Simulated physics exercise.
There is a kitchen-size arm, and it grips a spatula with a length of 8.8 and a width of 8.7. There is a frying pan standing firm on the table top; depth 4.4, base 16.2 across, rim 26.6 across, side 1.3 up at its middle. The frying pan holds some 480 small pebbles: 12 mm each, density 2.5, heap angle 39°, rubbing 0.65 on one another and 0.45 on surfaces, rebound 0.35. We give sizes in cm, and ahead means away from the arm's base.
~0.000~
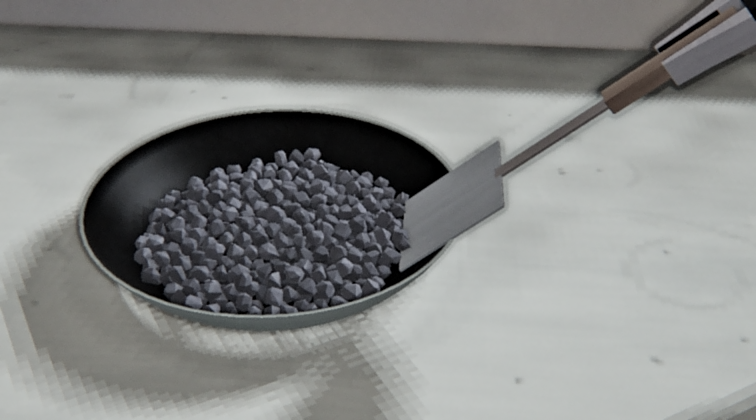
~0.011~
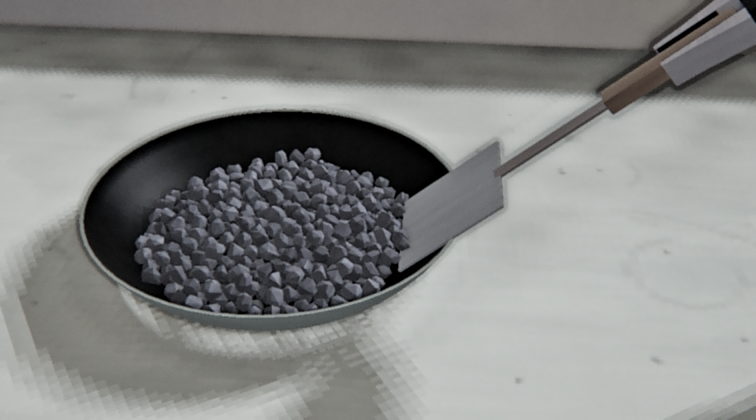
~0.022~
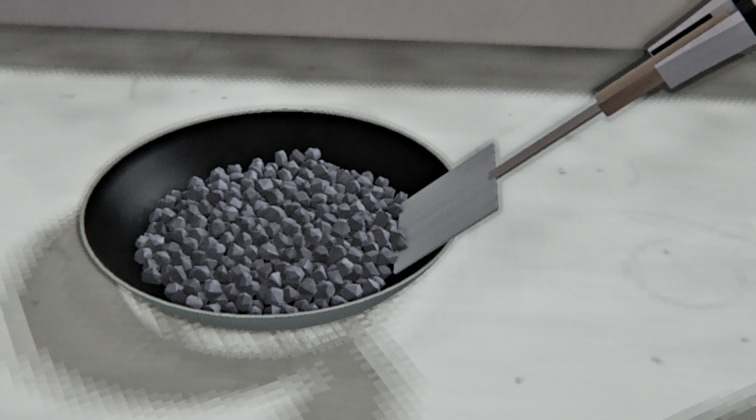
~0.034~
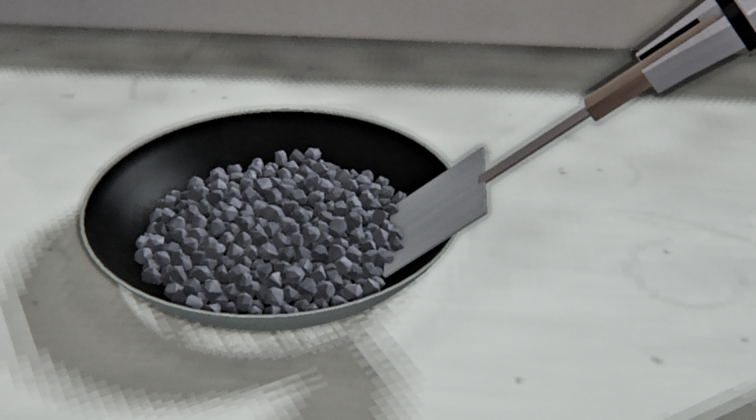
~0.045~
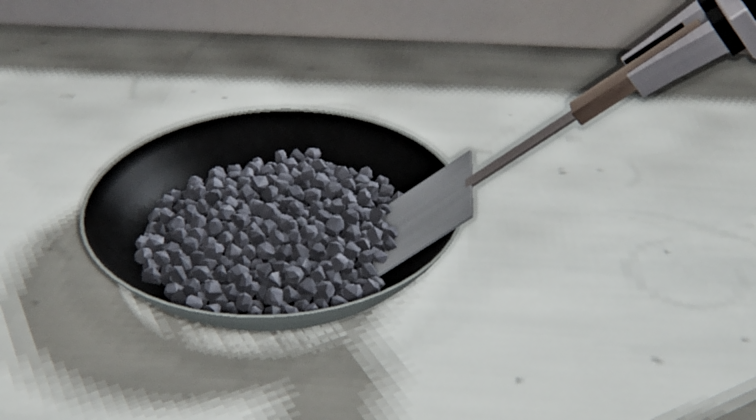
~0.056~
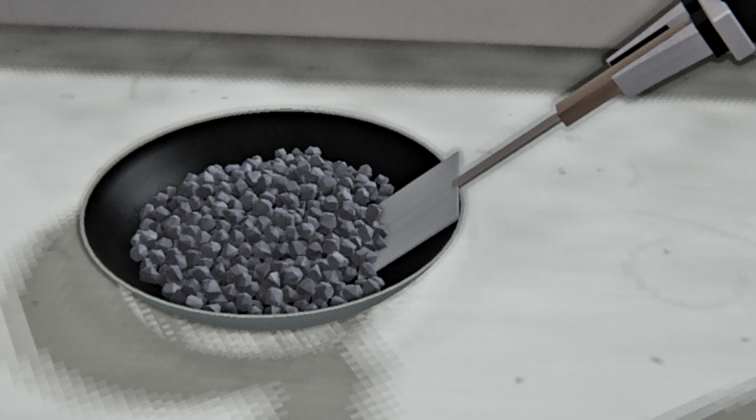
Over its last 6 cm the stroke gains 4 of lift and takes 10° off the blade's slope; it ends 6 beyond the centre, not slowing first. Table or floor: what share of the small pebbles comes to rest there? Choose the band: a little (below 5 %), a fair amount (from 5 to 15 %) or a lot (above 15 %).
It is a fair amount, from 5 to 15 %.
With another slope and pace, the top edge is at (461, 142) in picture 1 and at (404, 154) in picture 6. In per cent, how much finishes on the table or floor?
Near 20 in a hundred.
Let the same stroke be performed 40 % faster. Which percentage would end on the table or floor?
In that case, close to 20 per cent.
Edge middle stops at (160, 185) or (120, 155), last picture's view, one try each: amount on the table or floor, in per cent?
Respectively about 30 and 50 percent end on the table or floor.
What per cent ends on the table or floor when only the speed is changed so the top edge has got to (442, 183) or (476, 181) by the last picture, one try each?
Respectively, some 15 and 0 per cent.
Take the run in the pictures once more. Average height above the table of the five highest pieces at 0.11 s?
Some 6 cm.
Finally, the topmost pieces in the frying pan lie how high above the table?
Top of the heap: Roughly 6.5 cm above the table top.
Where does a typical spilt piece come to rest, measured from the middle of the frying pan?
Close to 18 cm from the centre.
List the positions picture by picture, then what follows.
The first frame shows the spatula top edge at (501, 172), sloping 41°; upper third of the load around (288, 218), from x 145 to 405, top at y 155; 477 in the frying pan.
The second frame shows the spatula top edge at (501, 172), sloping 41°; upper third of the load around (288, 218), from x 145 to 405, top at y 155.
The third frame shows the spatula top edge at (496, 174), sloping 41°; upper third of the load around (287, 218), from x 145 to 400, top at y 155.
The fourth frame shows the spatula top edge at (485, 178), sloping 41°; upper third of the load around (290, 218), from x 145 to 400, top at y 155.
The fifth frame shows the spatula top edge at (472, 182), sloping 41°; upper third of the load around (285, 215), from x 145 to 395, top at y 155.
The sixth frame shows the spatula top edge at (459, 183), sloping 41°; upper third of the load around (278, 211), from x 140 to 395, top at y 155; 477 in the frying pan.
After 0.11 s, sloping 41°, highest piece 7 above the table; 477 in the frying pan.
After 0.16 s, sloping 37°, highest piece 7 above the table; 477 in the frying pan.
After 0.39 s, sloping 31°, highest piece 12 above the table; 430 in the frying pan, 37 on the table or floor, 10 on the blade or in flight.
After 1.44 s, sloping 31°, highest piece 6 above the table; 430 in the frying pan, 47 on the table or floor.
In the end, 430 in the frying pan, 47 on the table or floor. That is 10 % on the table or floor.
